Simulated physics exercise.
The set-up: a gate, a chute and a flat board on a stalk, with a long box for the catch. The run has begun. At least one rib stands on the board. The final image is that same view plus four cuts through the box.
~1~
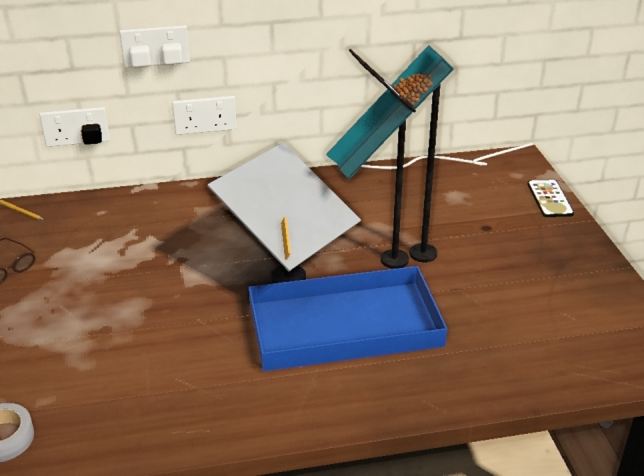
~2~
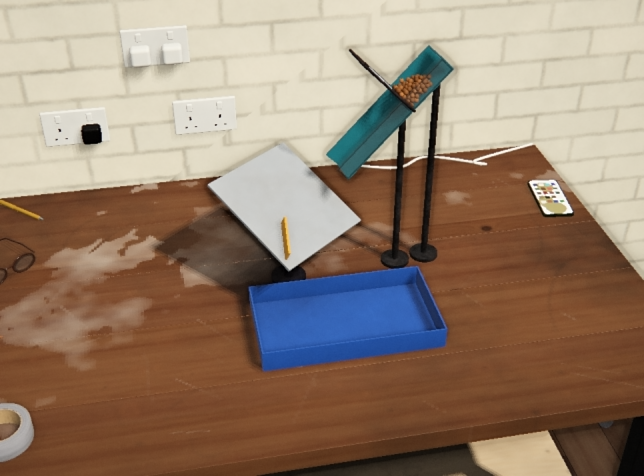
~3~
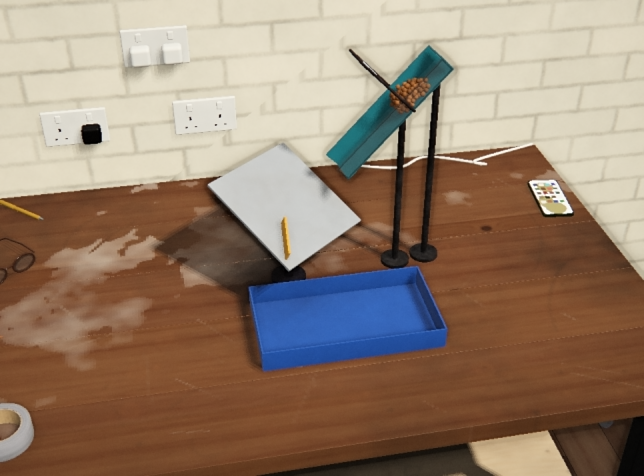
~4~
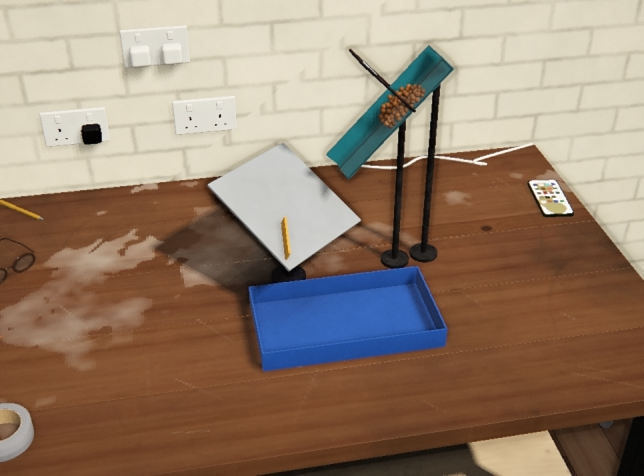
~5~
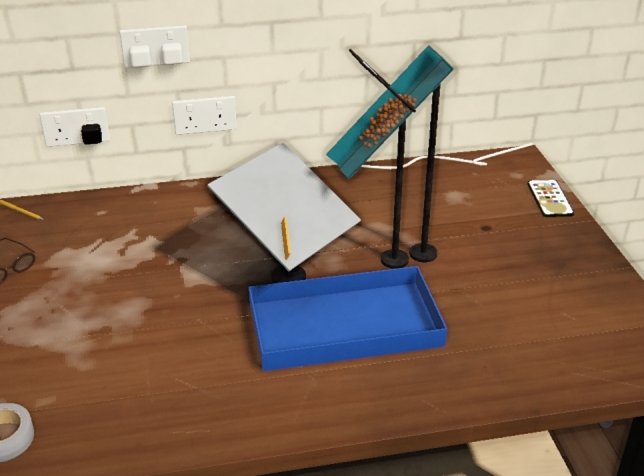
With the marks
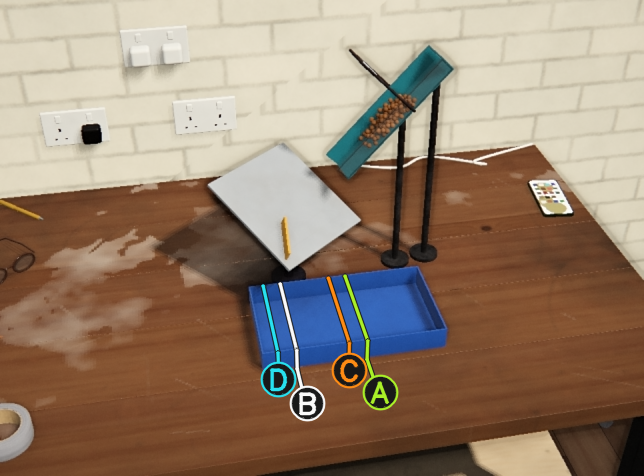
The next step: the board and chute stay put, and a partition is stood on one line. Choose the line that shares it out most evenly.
I would pick line C.
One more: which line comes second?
It is A.
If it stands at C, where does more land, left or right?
The left side.
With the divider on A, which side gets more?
The left side.
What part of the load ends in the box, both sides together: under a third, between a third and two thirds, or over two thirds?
Over two thirds.
On the marked copy, line A crosses the front rim at (367, 339); line B crosses the front rim at (296, 349); line C crosses the front rim at (349, 342); line D crosses the front rim at (277, 351).
If A is chosen, of what is caught, the larger part on the left of the divider, roughly a quarter on the right.
If B is chosen, of what is caught, just a few on the left of the divider, almost all on the right.
If C is chosen, of what is caught, roughly two thirds on the left of the divider, roughly a third on the right.
If D is chosen, of what is caught, not one piece on the left of the divider, every piece on the right.
